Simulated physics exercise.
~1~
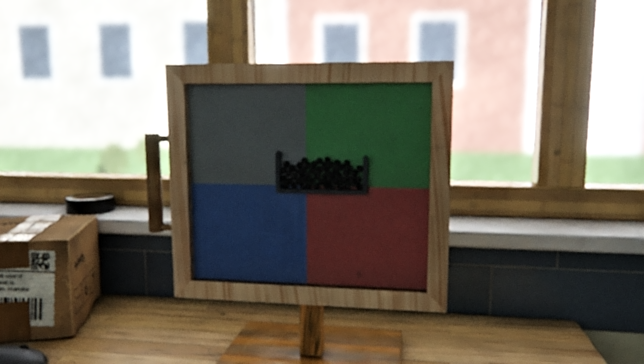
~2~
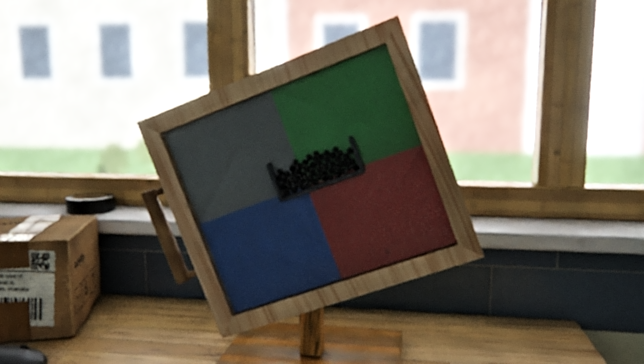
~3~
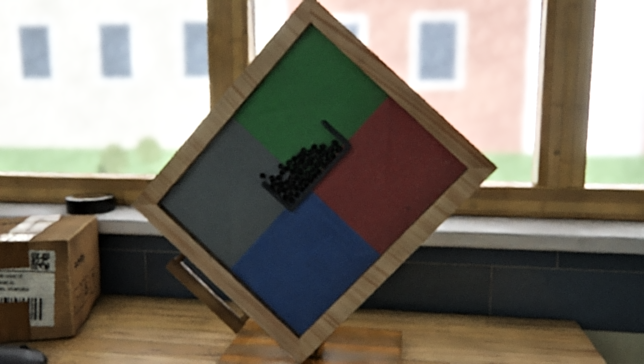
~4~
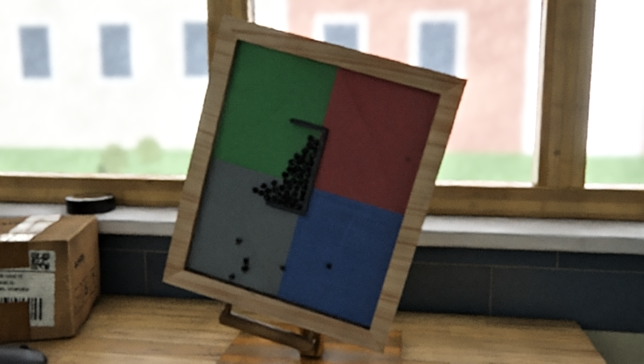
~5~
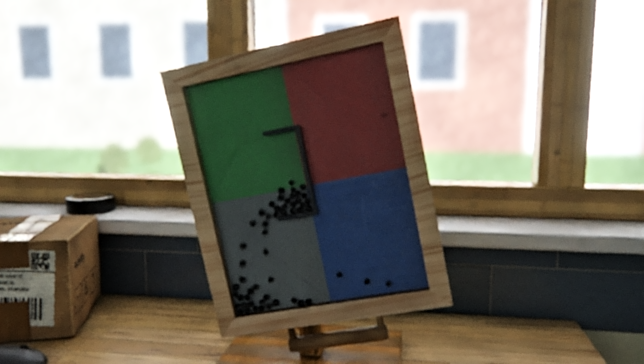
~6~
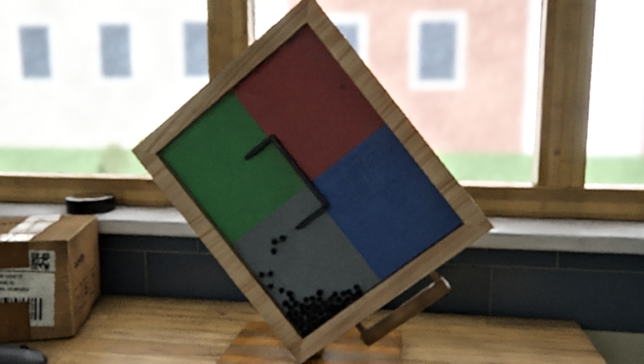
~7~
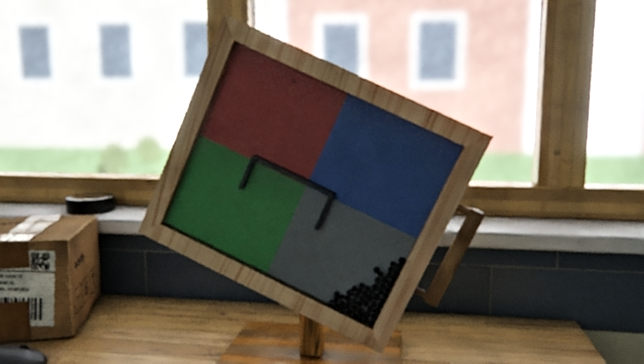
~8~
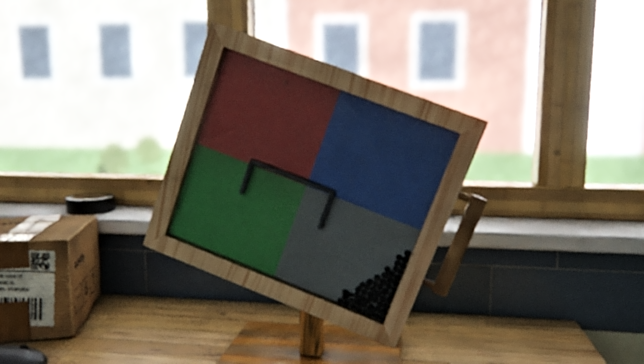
At first, a wooden-framed board with grey, green, blue and red quarters stands upright before a window, a heap of small black beads resting in an open tray at its centre. The board turns anticlockwise, and the beads stay bunched in the tray as it tilts. As the board nears a quarter turn, they spill out, most tumbling into the grey quarter and a few reaching the blue. Turning further, it gathers them in the lowest grey corner while the tray empties. Finally the board rests tilted, nearly upside down, with the beads piled in grey at the lower right.
